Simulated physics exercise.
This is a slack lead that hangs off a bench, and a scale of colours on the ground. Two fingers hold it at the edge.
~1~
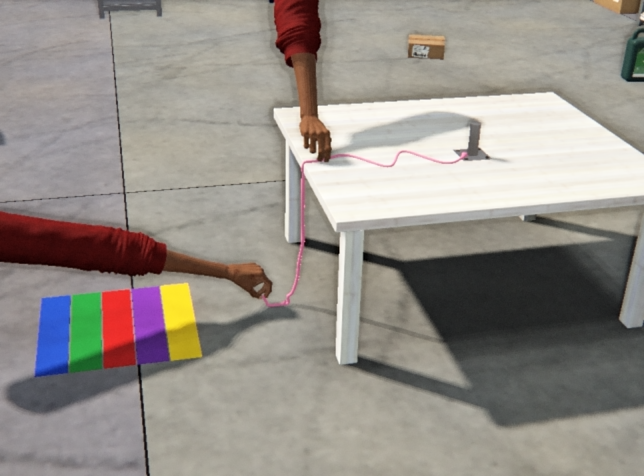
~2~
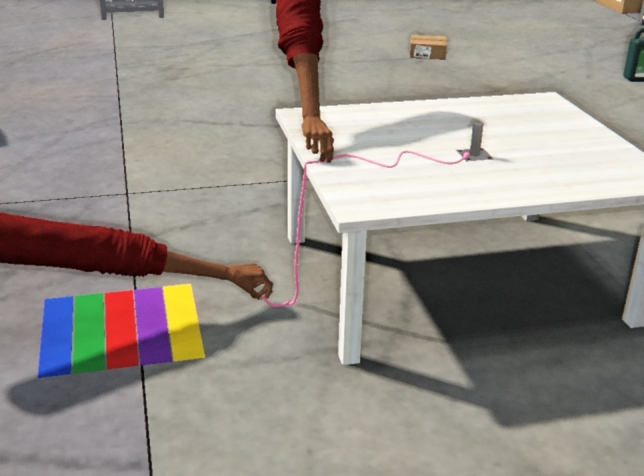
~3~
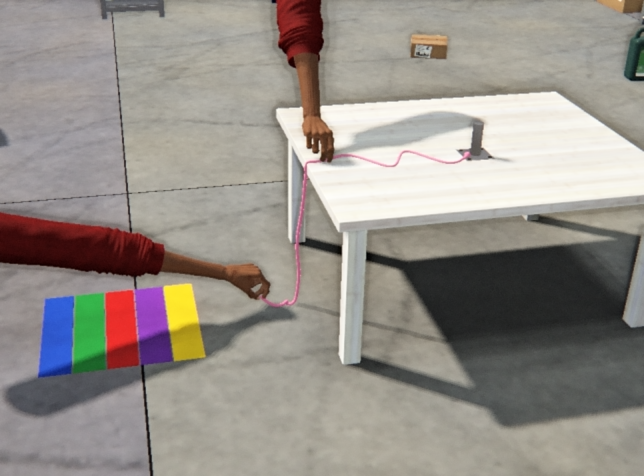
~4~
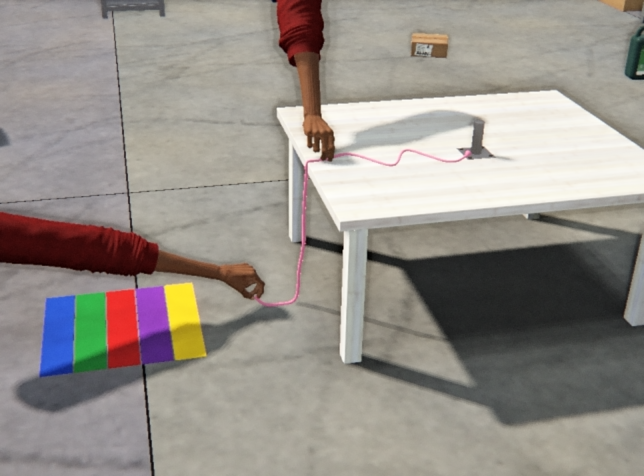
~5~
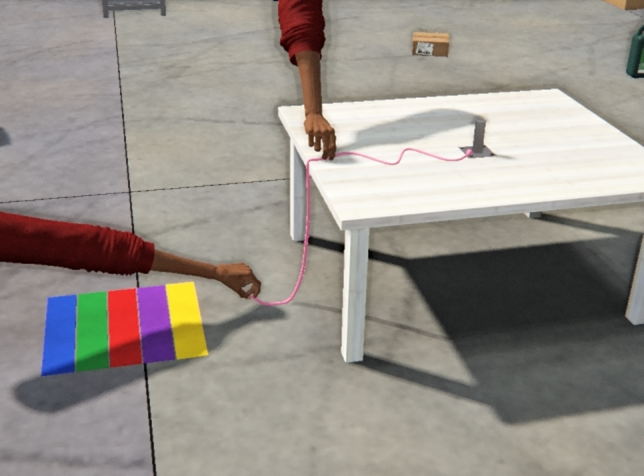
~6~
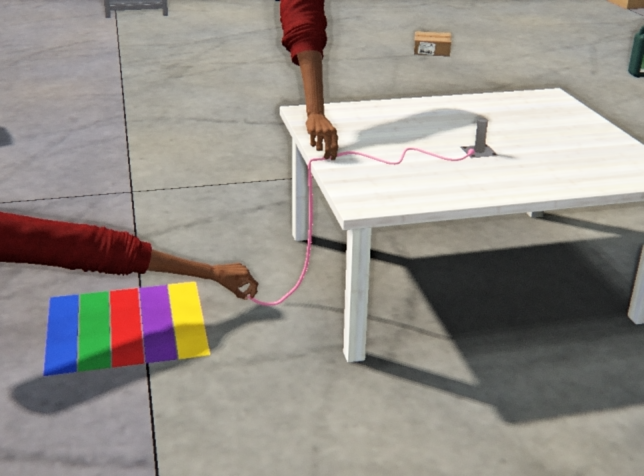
A hand holding a pink cord beside a white table moves slightly left.
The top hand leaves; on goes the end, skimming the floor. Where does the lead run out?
Over green.
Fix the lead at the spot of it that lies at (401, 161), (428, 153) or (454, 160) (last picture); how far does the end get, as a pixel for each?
Near (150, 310), (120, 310) and (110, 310).
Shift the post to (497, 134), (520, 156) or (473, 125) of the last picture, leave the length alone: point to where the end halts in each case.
About (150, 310), (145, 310) and (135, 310).
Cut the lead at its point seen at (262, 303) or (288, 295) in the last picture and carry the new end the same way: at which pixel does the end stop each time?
The places are (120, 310) and (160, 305).
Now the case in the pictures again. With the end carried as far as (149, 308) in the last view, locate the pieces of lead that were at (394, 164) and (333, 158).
About (349, 159), and the other about (302, 196).
Soon after, end near (149, 308); over purple.
Then, end near (116, 311); over red.
At full stretch, end near (98, 313); over green. The end stops over the green strip.
